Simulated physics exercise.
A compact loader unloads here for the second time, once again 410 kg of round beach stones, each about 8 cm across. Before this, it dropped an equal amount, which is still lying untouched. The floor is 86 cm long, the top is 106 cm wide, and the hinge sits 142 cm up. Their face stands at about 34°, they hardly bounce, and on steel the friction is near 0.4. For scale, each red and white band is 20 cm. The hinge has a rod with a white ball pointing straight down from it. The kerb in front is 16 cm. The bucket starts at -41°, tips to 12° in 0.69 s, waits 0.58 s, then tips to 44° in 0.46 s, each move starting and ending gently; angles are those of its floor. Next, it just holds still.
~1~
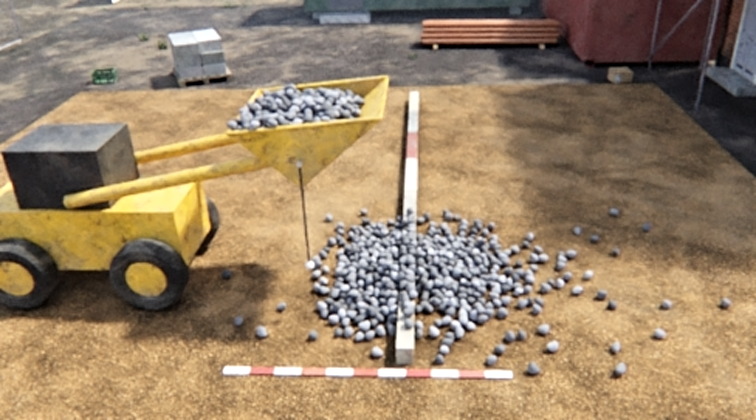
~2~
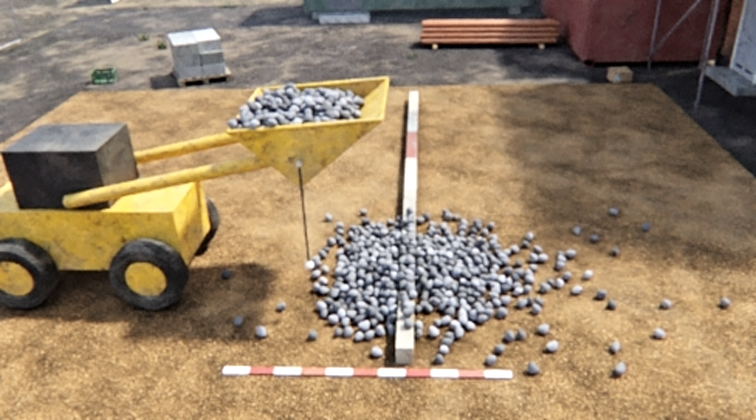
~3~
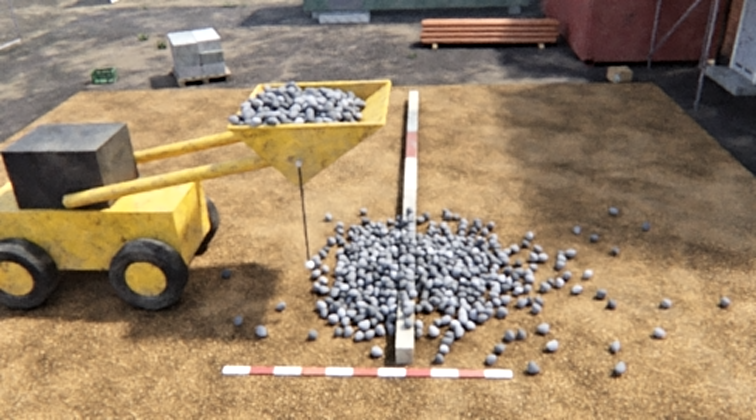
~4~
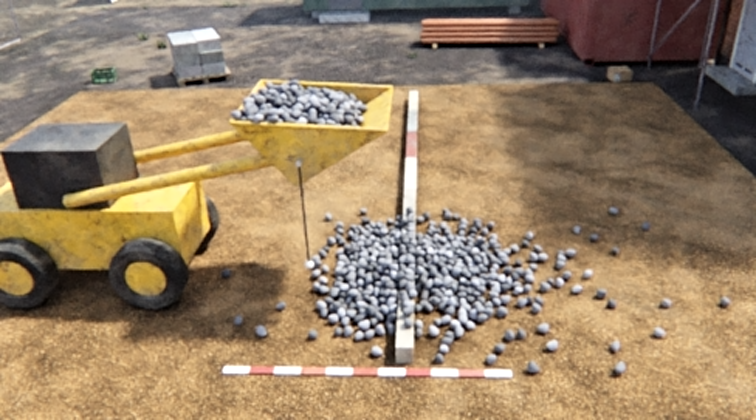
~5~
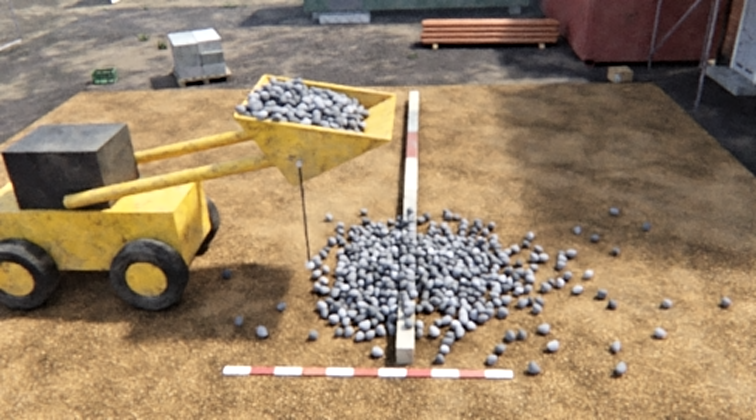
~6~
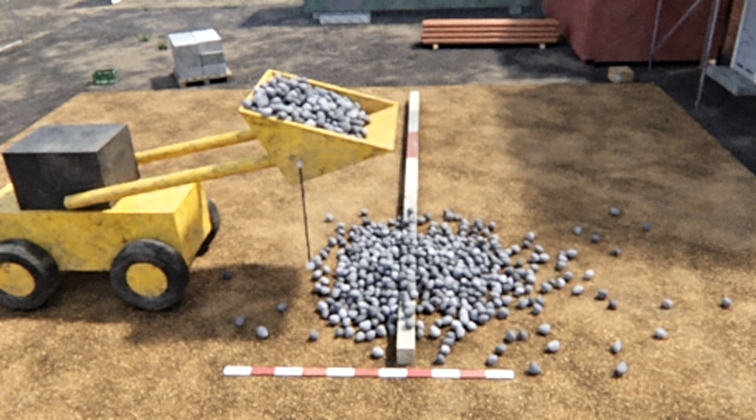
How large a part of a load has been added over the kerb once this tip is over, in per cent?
Around 71 per cent is added.
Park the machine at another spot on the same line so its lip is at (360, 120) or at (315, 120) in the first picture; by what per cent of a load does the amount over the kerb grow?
The first position would add some 50 per cent, the second some 15.
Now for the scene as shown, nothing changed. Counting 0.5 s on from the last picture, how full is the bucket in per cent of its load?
100 % still inside.
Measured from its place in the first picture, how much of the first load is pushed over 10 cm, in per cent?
The answer is about 15 per cent.
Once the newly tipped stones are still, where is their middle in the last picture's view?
In the last view, about pixel (436, 261).
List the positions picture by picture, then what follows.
In the first frame, the bucket is at -41°, its lip at (381, 119); the top of the load is at (297, 96). The earlier load is highest near (403, 258), 23 cm above ground level, 53 % on this side of the kerb, 48 % over the kerb.
In the second frame, the bucket is at -40°, its lip at (381, 120); the top of the load is at (287, 95).
In the third frame, lip at (384, 124), floor tilted -37°, highest stones at (281, 93).
In the fourth frame, the bucket is at -32°, its lip at (387, 131); the top of the load is at (280, 92).
In the fifth frame, the bucket is at -26°, its lip at (390, 140); the top of the load is at (278, 89).
In the sixth frame, lip at (393, 150), floor tilted -20°, highest stones at (278, 86).
Then, 0.2 s after the last picture the floor is at 4°; in per cent of one load, 100 in the bucket, 53 on this side of the kerb, 48 over the kerb; the foremost stones are at (640, 267).
Then, 0.5 s after the last picture the floor is at 12°; in per cent of one load, 99 in the bucket, 54 on this side of the kerb, 48 over the kerb; the foremost stones are at (640, 267).
Then, 1.9 s after the last picture the floor is at 44°; in per cent of one load, 1 in the bucket, 92 on this side of the kerb, 108 over the kerb; the foremost stones are at (639, 266).
Then, 4.5 s after the last picture the floor is at 44°; in per cent of one load, 0 in the bucket, 82 on this side of the kerb, 119 over the kerb; the foremost stones are at (647, 267). Net gain over the kerb, 71.
